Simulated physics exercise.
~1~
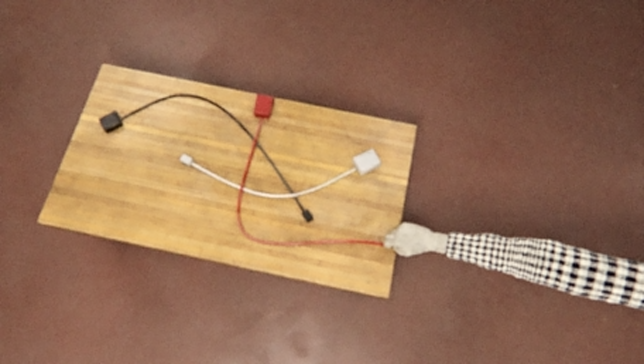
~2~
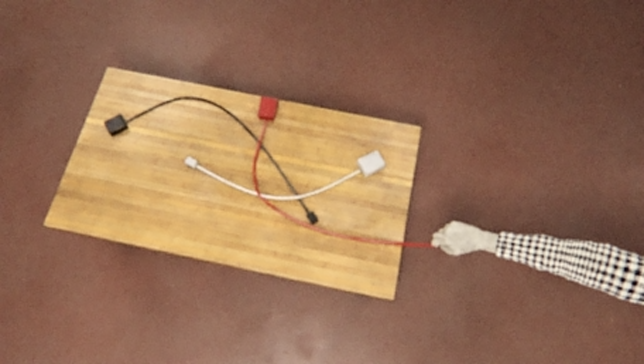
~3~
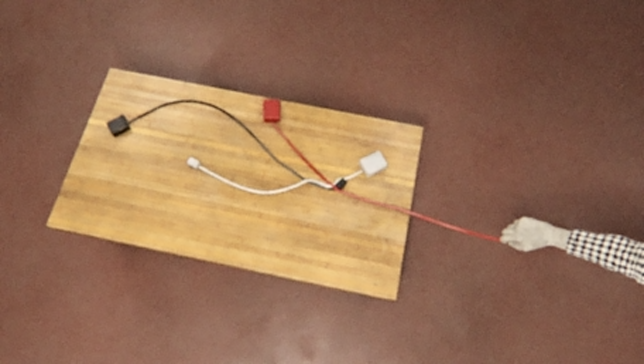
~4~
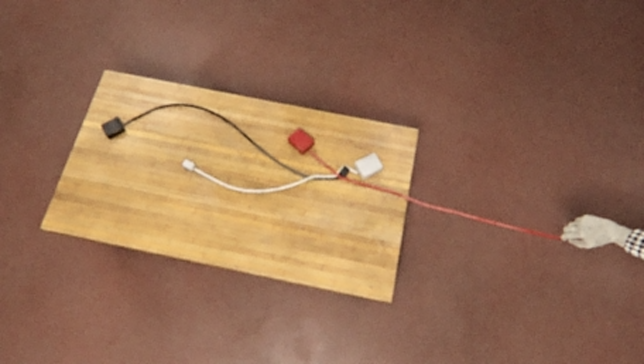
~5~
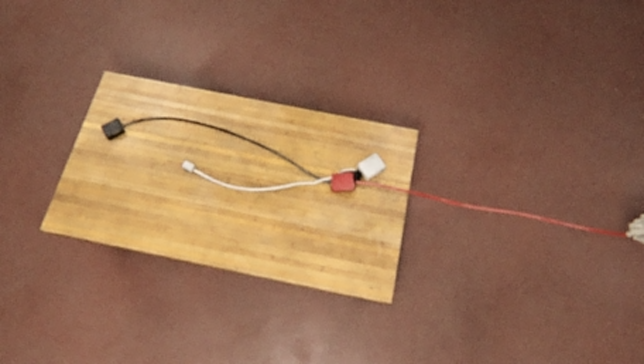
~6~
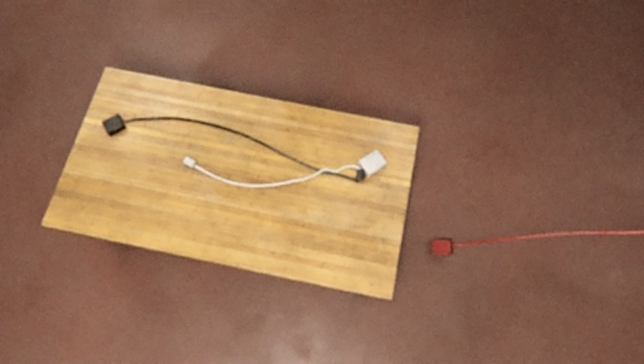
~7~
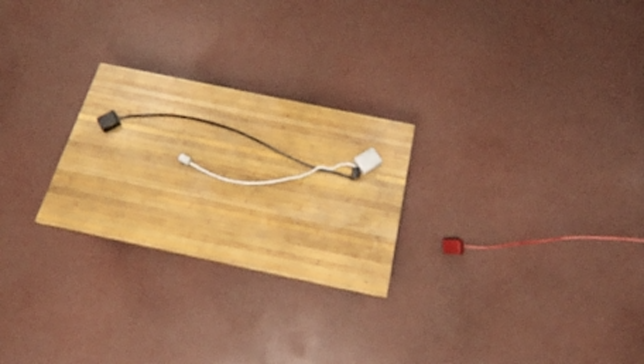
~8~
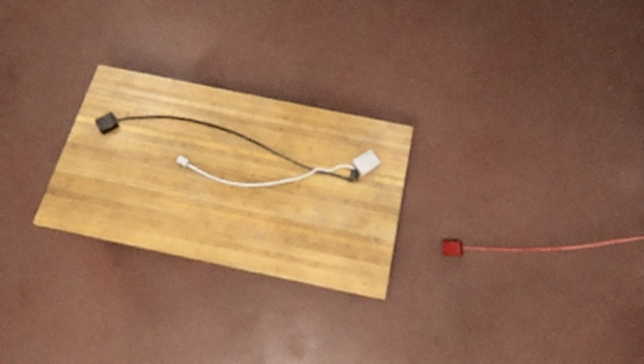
A hand in a checked sleeve pulled the red lead to the right across a wooden board, dragging the black plug over beside the white charger, until the red charger slid off the edge, leaving the black and white leads on the board.
